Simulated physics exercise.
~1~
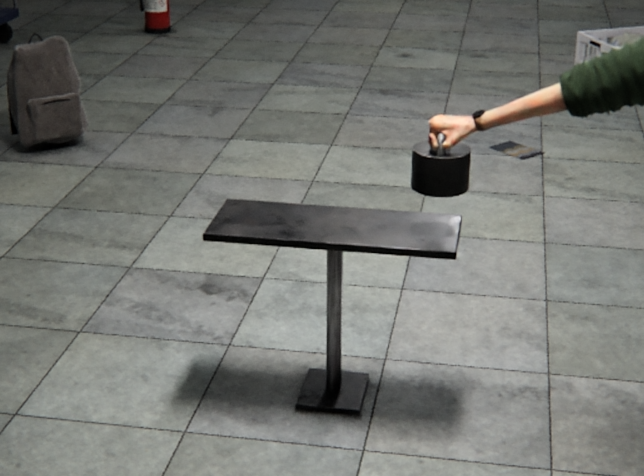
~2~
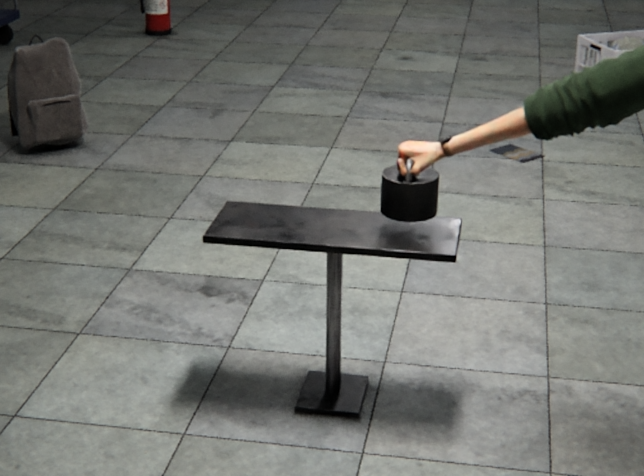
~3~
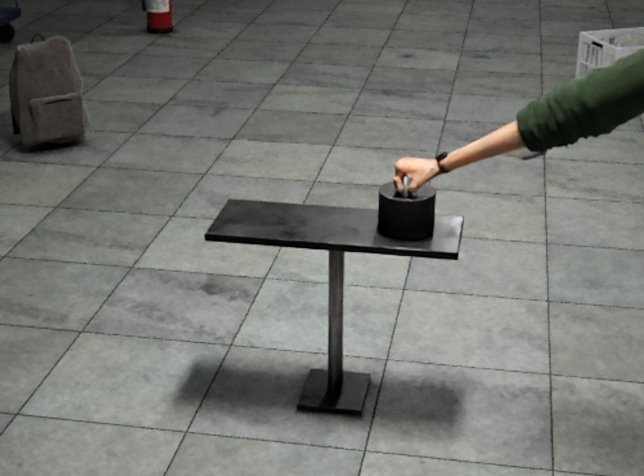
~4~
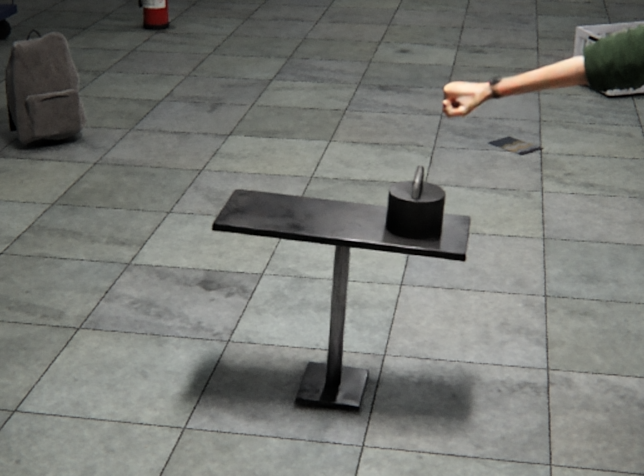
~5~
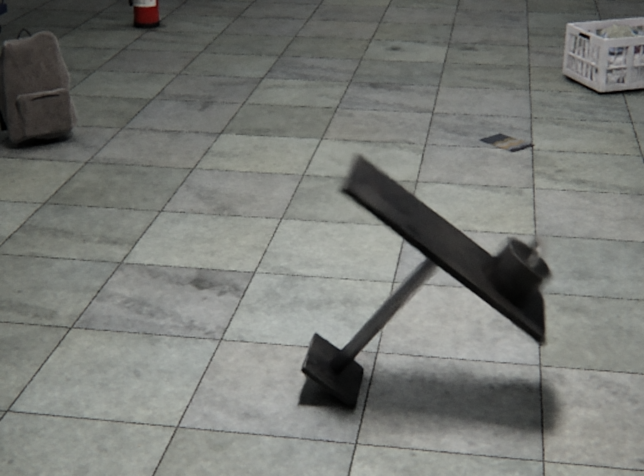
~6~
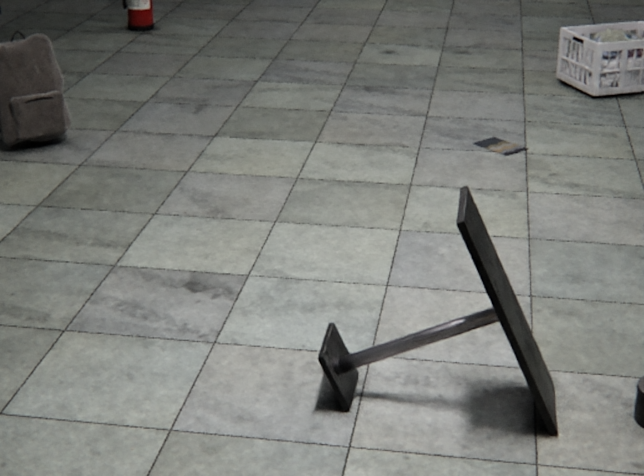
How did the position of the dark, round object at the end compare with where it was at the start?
At the start it was held in a hand above the right end of the table, but by the end it was much lower and farther right, partly out of view at the right edge.
